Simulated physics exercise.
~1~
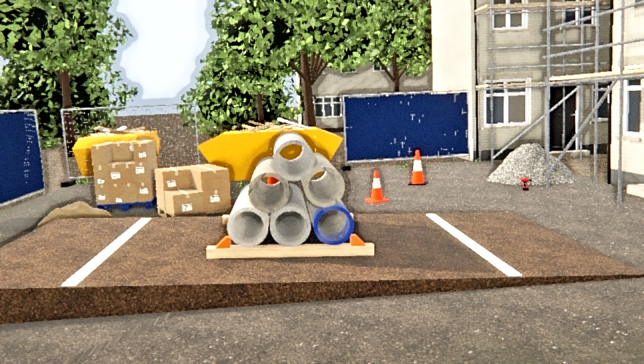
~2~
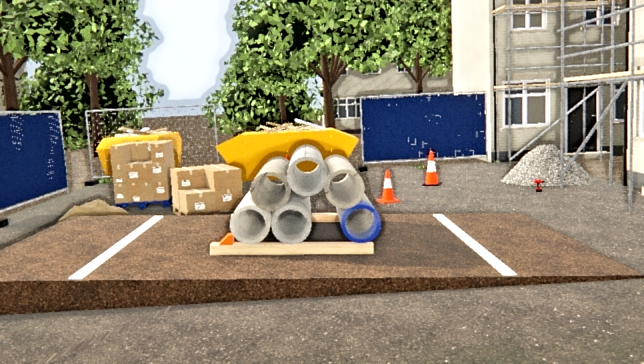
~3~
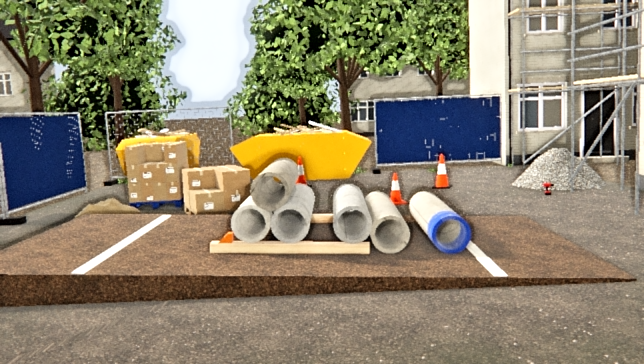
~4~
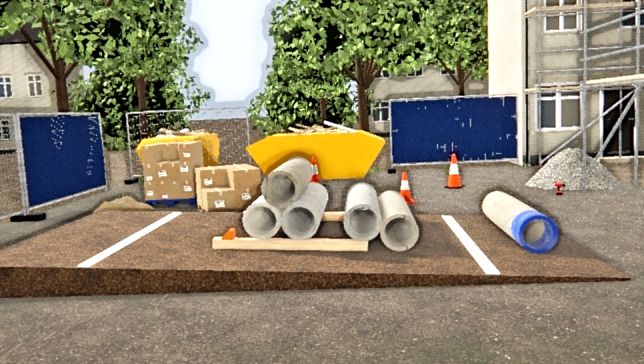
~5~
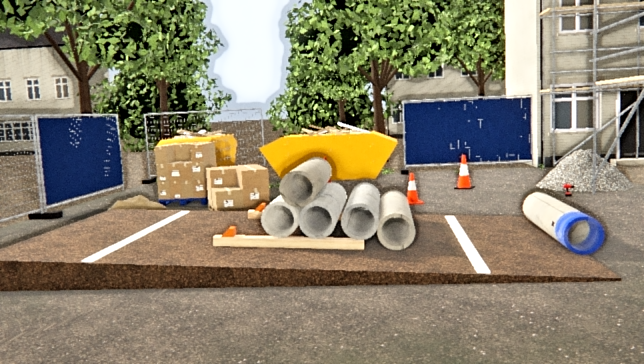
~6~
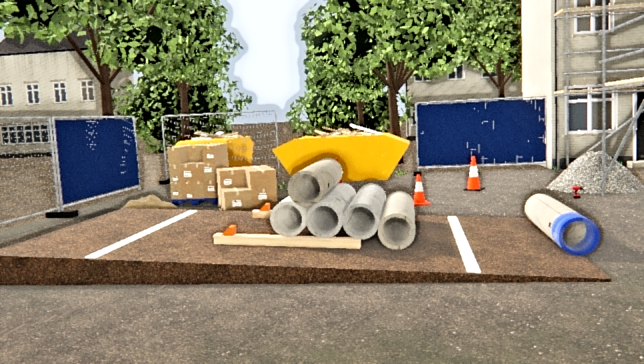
In the video, a stack of concrete pipes on timber bearers at a building site spreads and slumps as the blue-marked pipe rolls right, crosses the right white line and stops beyond it, while the other pipes settle between the lines.
